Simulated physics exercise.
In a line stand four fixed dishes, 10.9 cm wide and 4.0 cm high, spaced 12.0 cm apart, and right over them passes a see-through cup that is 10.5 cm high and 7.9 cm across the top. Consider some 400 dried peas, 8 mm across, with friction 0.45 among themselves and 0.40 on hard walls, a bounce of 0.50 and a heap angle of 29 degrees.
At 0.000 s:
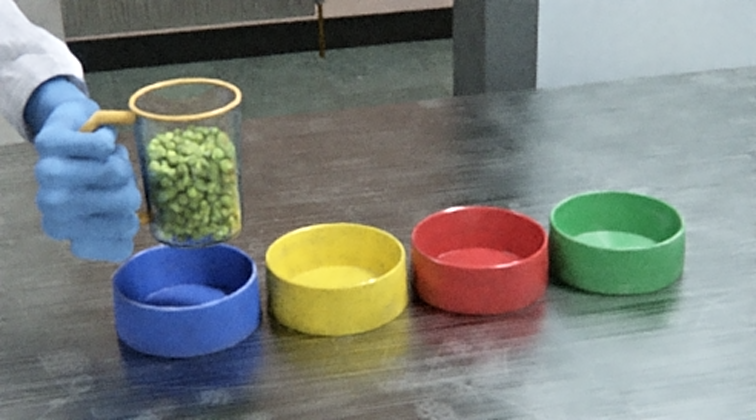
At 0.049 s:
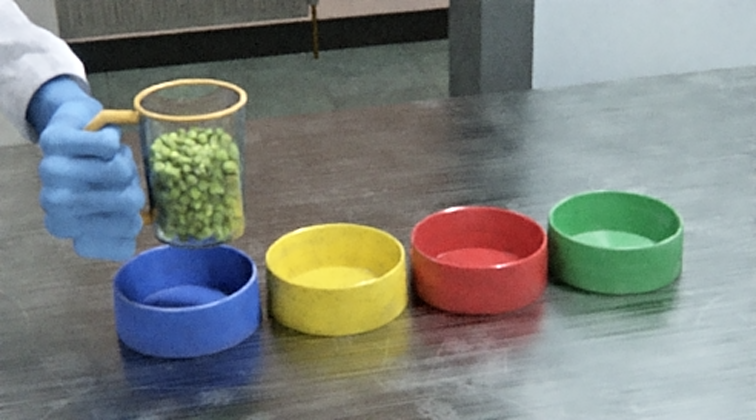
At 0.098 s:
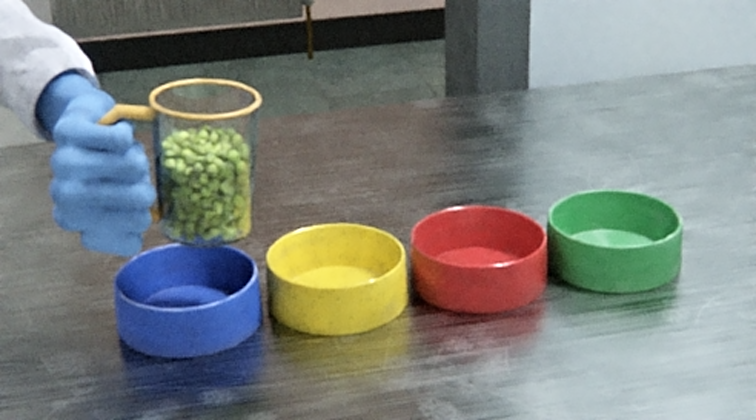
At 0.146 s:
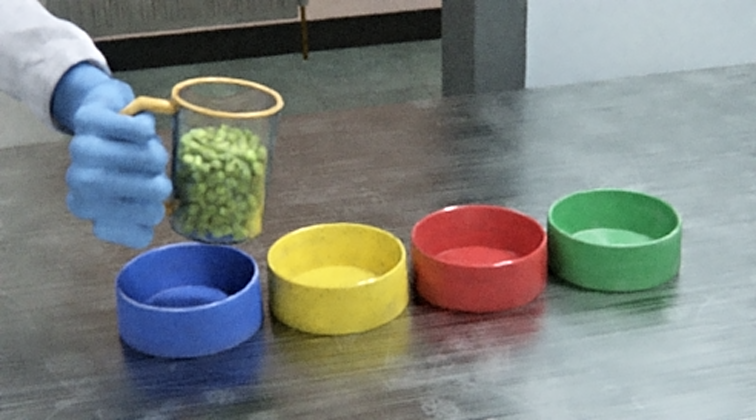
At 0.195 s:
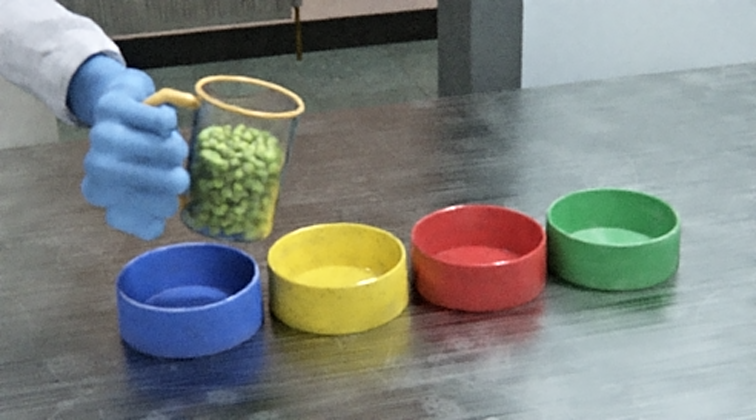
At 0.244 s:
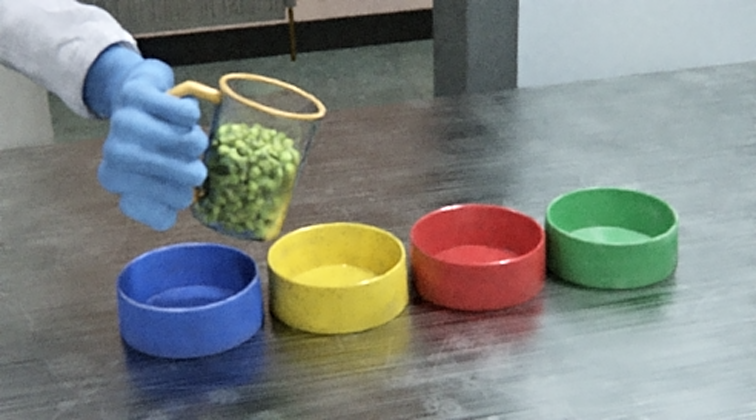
A gloved hand moves a clear cup of green peas right while tilting it rightward.
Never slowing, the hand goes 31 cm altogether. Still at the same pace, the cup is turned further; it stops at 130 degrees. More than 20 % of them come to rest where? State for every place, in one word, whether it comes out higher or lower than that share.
Red: Lower, blue: Lower, green: Higher, yellow: Lower, counter: Lower.
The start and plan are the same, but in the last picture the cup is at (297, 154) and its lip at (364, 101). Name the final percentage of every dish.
Dish by dish: Red 0 percent, blue 0 percent, green 90 percent, yellow 0 percent.
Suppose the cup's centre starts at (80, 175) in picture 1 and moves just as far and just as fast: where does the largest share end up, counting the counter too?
The biggest share goes to red.
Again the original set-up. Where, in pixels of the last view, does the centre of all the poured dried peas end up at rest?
I'd put it at about (624, 233).
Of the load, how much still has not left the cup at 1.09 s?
Some 85 per cent of the load.
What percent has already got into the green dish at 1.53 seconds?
By that moment, around 95 percent has got there.
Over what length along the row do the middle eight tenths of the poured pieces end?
6 centimetres.
After 0.75 s, tilt 74 degrees; cup holds 100 %.
After 1.09 s, tilt 111 degrees; cup holds 85 %, green 10 %.
After 1.53 s, tilt 130 degrees; cup holds 0 %, green 95 %.
By 2.1 s all is still; red 0 %, blue 0 %, green 95 %, yellow 0 %, counter 5 %.
